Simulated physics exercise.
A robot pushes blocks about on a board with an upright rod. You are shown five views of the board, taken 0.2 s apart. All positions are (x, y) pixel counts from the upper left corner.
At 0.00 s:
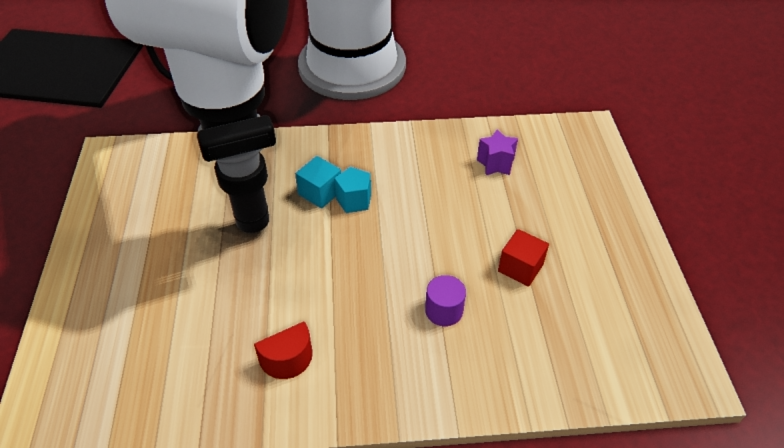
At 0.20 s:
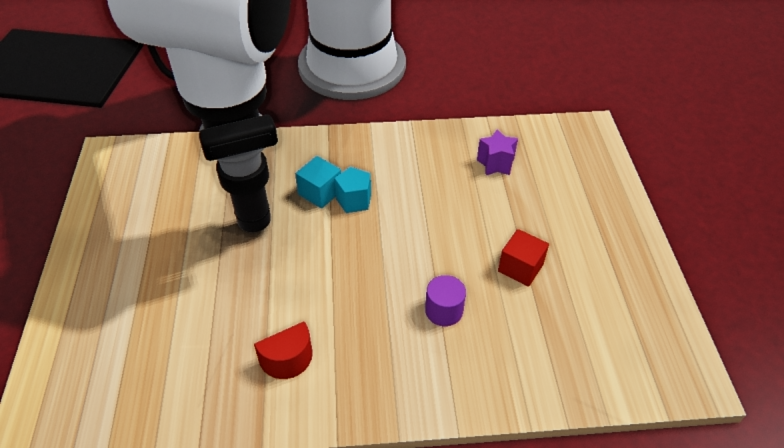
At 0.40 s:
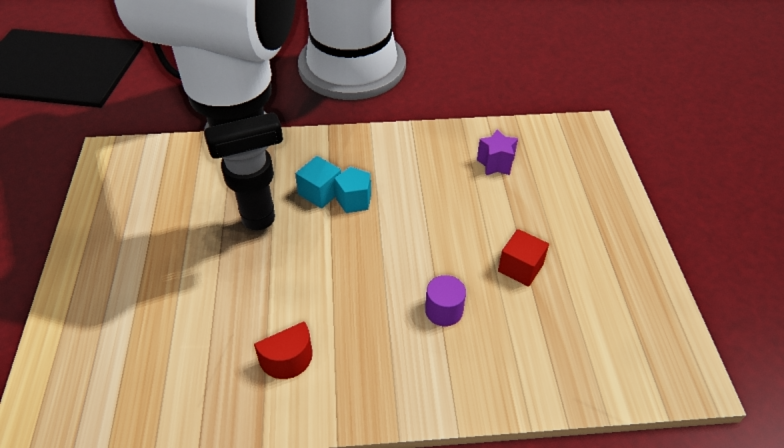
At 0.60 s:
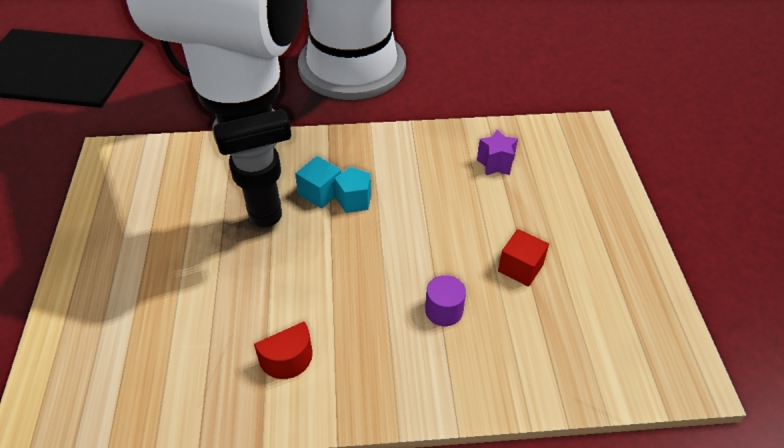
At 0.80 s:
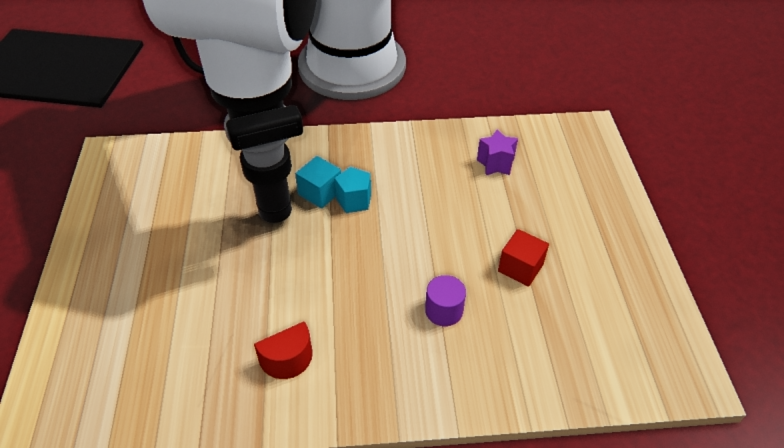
A robot arm's black rod moves slightly right toward two turquoise blocks, which stay still.
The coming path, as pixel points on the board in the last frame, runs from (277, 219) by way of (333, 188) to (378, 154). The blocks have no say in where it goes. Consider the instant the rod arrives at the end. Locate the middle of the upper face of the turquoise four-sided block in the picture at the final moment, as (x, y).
If I read the scene right, the answer is (392, 114).
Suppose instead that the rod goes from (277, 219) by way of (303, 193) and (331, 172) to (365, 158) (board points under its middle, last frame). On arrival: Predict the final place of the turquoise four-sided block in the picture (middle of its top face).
Located at (394, 145).
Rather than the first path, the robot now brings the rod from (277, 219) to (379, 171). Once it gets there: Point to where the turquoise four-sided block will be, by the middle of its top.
Final place: (371, 129).
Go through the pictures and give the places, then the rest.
In the first picture, rod's lower end (253, 221); turquoise four-sided block (318, 171); turquoise pentagonal block (353, 179).
In the second picture, rod (255, 221); blocks still.
In the third picture, rod (259, 219); blocks still.
In the fourth picture, rod (266, 216); blocks still.
In the fifth picture, rod (276, 212); turquoise four-sided block (318, 171); turquoise pentagonal block (353, 179).
On the path given first. One third of the way, rod (316, 190); turquoise four-sided block (337, 159).
Two thirds of the way, rod (349, 169); turquoise four-sided block (366, 136); turquoise pentagonal block (361, 179), turned 15° clockwise.
At the end, rod (378, 146); turquoise four-sided block (392, 114), turned 20° anticlockwise; turquoise pentagonal block (361, 179), turned 15° clockwise.
